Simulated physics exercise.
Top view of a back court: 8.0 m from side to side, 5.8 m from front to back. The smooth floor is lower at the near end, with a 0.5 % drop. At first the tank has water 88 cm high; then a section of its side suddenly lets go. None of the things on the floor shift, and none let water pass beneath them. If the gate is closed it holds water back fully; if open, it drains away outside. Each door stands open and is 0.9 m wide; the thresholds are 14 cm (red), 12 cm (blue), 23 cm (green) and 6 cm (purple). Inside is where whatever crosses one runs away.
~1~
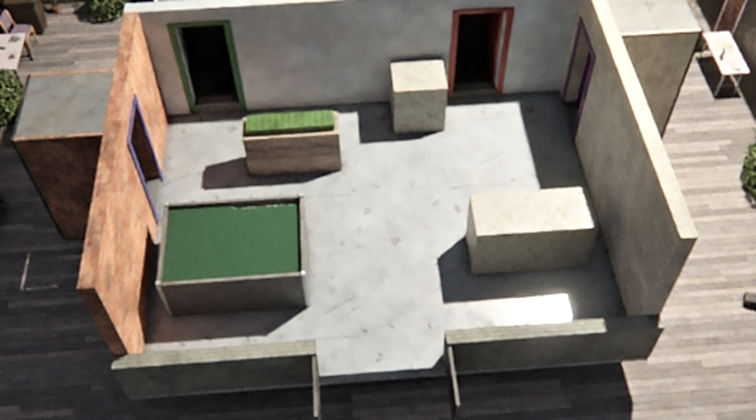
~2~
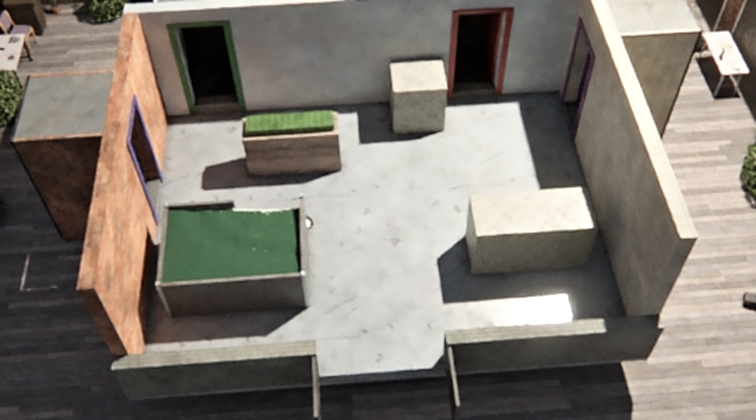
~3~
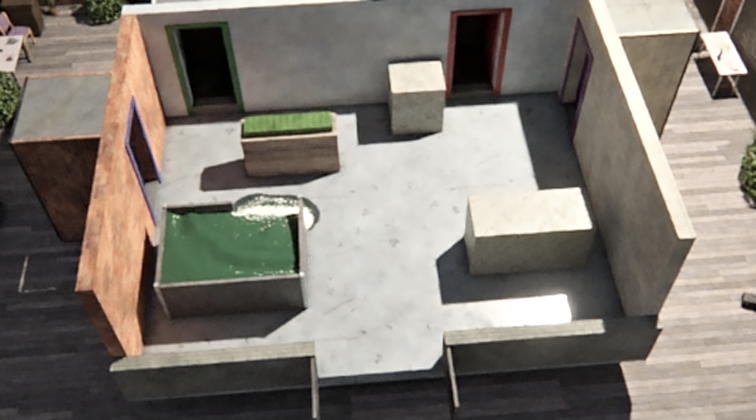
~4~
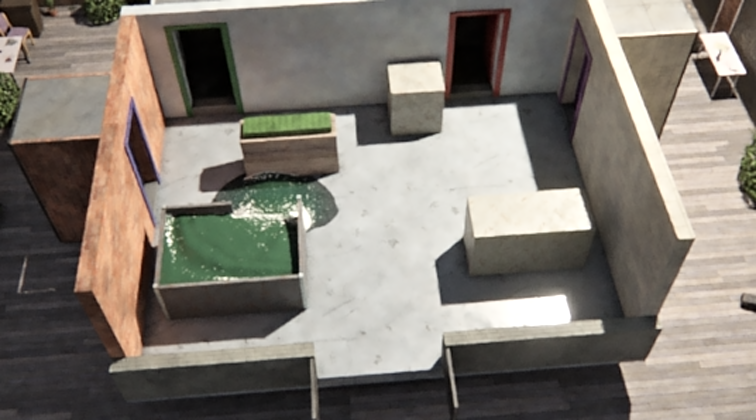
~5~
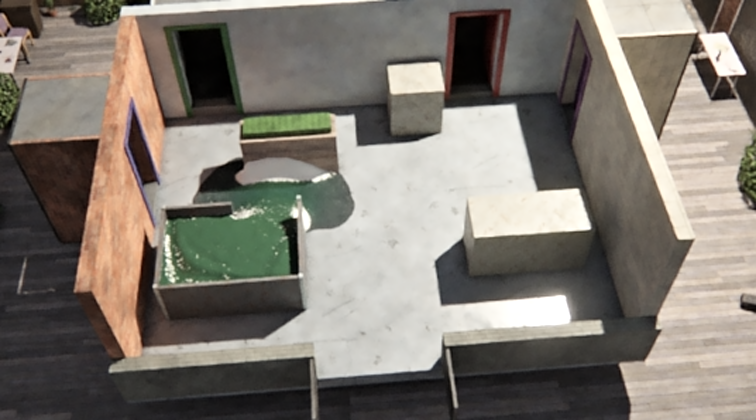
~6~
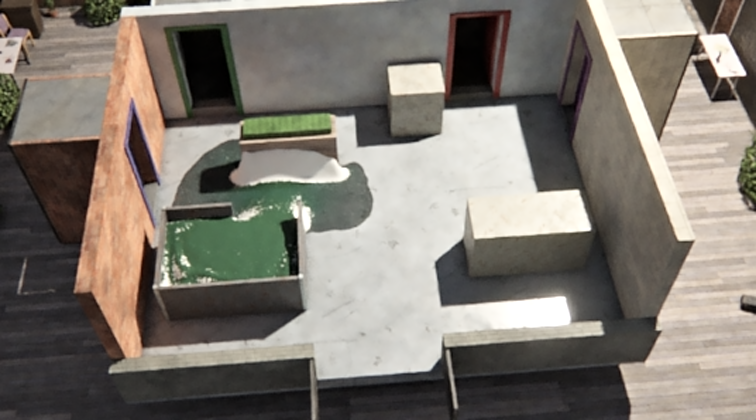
Green water poured out through a gap in the far side of a tank in a walled court, spreading over the pale floor and around the grass-topped planter behind it.
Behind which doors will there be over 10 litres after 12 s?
In order: The red door lets in a smaller amount than the limit. The blue door lets in a larger amount than the limit. The green door lets in a smaller amount than the limit. The purple door lets in a larger amount than the limit.
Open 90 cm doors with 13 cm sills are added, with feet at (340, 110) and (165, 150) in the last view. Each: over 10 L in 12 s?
Taking them in order, the first gets too little and the second enough.
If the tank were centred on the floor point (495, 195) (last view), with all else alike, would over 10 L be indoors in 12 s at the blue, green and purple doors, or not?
Lab note: Vs limit, blue door limit held; green door limit held; purple door limit broken.
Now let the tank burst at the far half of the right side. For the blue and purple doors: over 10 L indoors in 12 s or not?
Versus the limit - blue: Within, purple: Exceeded.
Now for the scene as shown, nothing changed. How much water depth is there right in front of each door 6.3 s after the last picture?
Depth readings (cm): Red = 6; blue = 10; green = 10; purple = 11.
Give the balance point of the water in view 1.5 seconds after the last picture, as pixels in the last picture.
At roughly (280, 219).
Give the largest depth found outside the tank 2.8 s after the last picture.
About 27 cm at most.
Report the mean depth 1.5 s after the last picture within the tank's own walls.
40 cm.
Then, 0.7 s after the last picture water covers 25 % of the floor and is deepest (58 cm) near (283, 180); red door not reached, blue door 9 cm at the sill, 0 L in, green door 9 cm at the sill, 0 L in, purple door not reached.
Then, 1.5 s after the last picture water covers 45 % of the floor and is deepest (42 cm) near (274, 188); red door not reached, blue door 26 cm at the sill, 32 L in, green door 15 cm at the sill, 0 L in, purple door not reached.
Then, 2.8 s after the last picture water covers 70 % of the floor and is deepest (27 cm) near (274, 188); red door 1 cm at the sill, 0 L in, blue door 19 cm at the sill, 96 L in, green door 14 cm at the sill, 0 L in, purple door 15 cm at the sill, 52 L in.
Then, 6.3 s after the last picture water covers 90 % of the floor and is deepest (14 cm) near (593, 227); red door 6 cm at the sill, 0 L in, blue door 10 cm at the sill, 123 L in, green door 10 cm at the sill, 0 L in, purple door 11 cm at the sill, 136 L in.
Then, 11.3 s after the last picture water covers 100 % of the floor and is deepest (11 cm) near (484, 343); red door 9 cm at the sill, 0 L in, blue door 5 cm at the sill, 123 L in, green door 5 cm at the sill, 0 L in, purple door 9 cm at the sill, 169 L in.
